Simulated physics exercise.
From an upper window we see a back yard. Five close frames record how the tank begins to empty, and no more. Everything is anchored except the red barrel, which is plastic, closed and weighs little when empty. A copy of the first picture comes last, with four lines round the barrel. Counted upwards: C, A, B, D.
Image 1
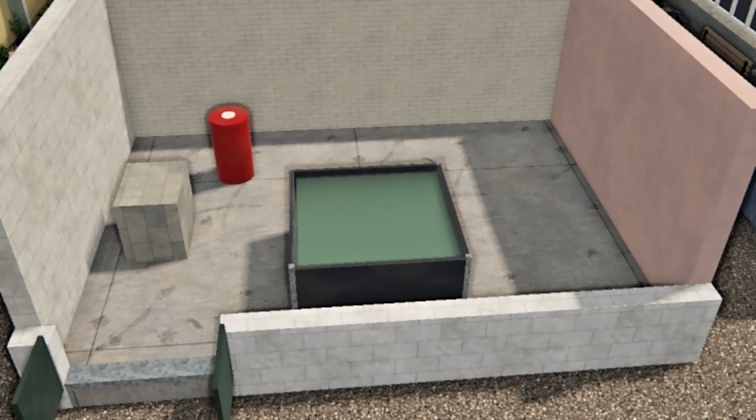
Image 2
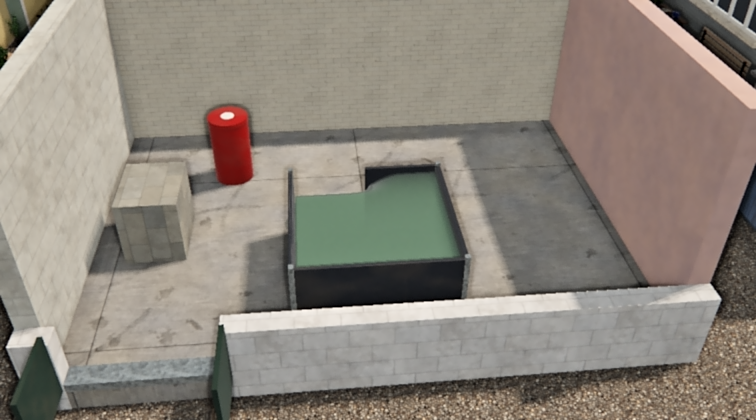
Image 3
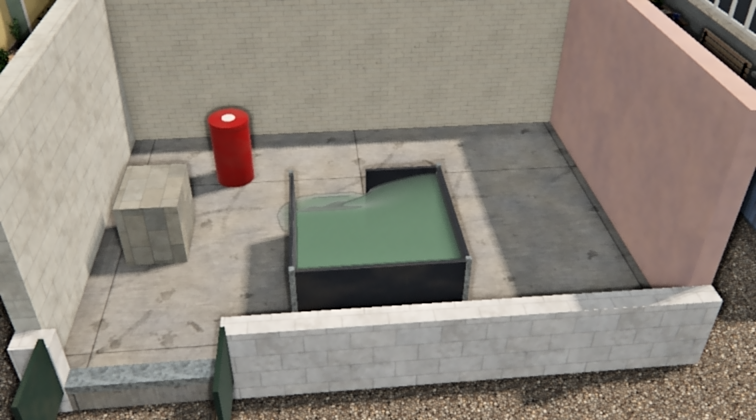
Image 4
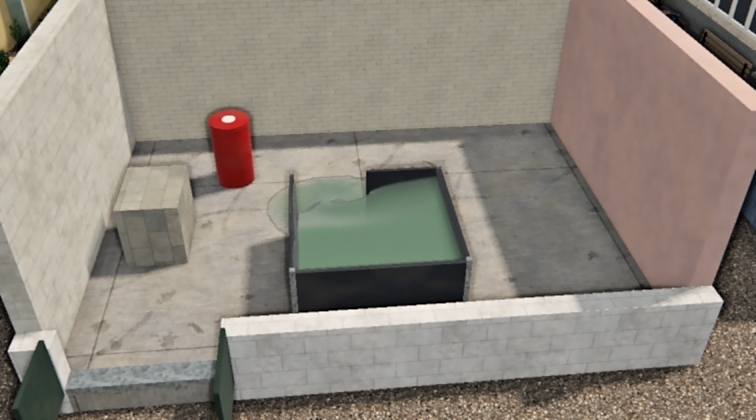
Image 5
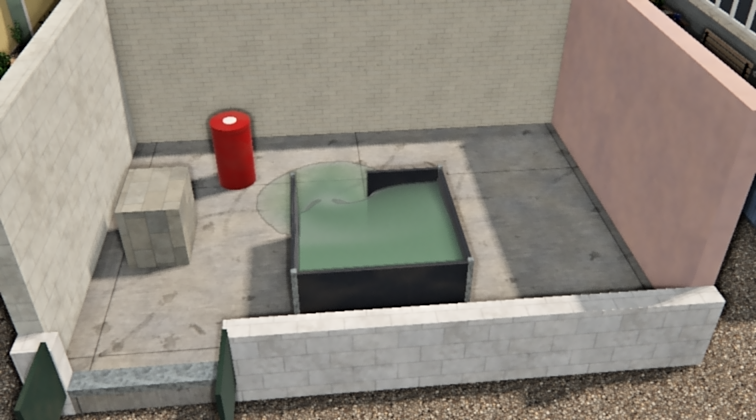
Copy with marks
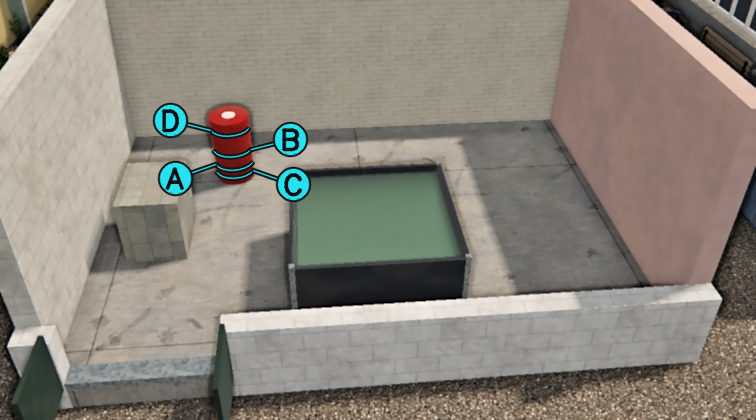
A dark tank's back-left side opens and green water spreads across the yard toward the red barrel.
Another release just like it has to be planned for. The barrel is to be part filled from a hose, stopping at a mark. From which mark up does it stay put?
I would pick level B.
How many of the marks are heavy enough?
Two.
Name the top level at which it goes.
That would be A.
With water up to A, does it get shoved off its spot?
Yes, that goes wrong.
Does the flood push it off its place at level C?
Yes, that goes wrong.
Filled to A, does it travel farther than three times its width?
No, it does not.
On the marked copy, A at (233, 170); B at (231, 157); C at (234, 178); D at (228, 136); from the bottom up C, A, B, D.
With A, it is pushed about its own width away.
With B, it does not move.
With C, it is pushed about 3 times its own width away.
With D, it does not move.
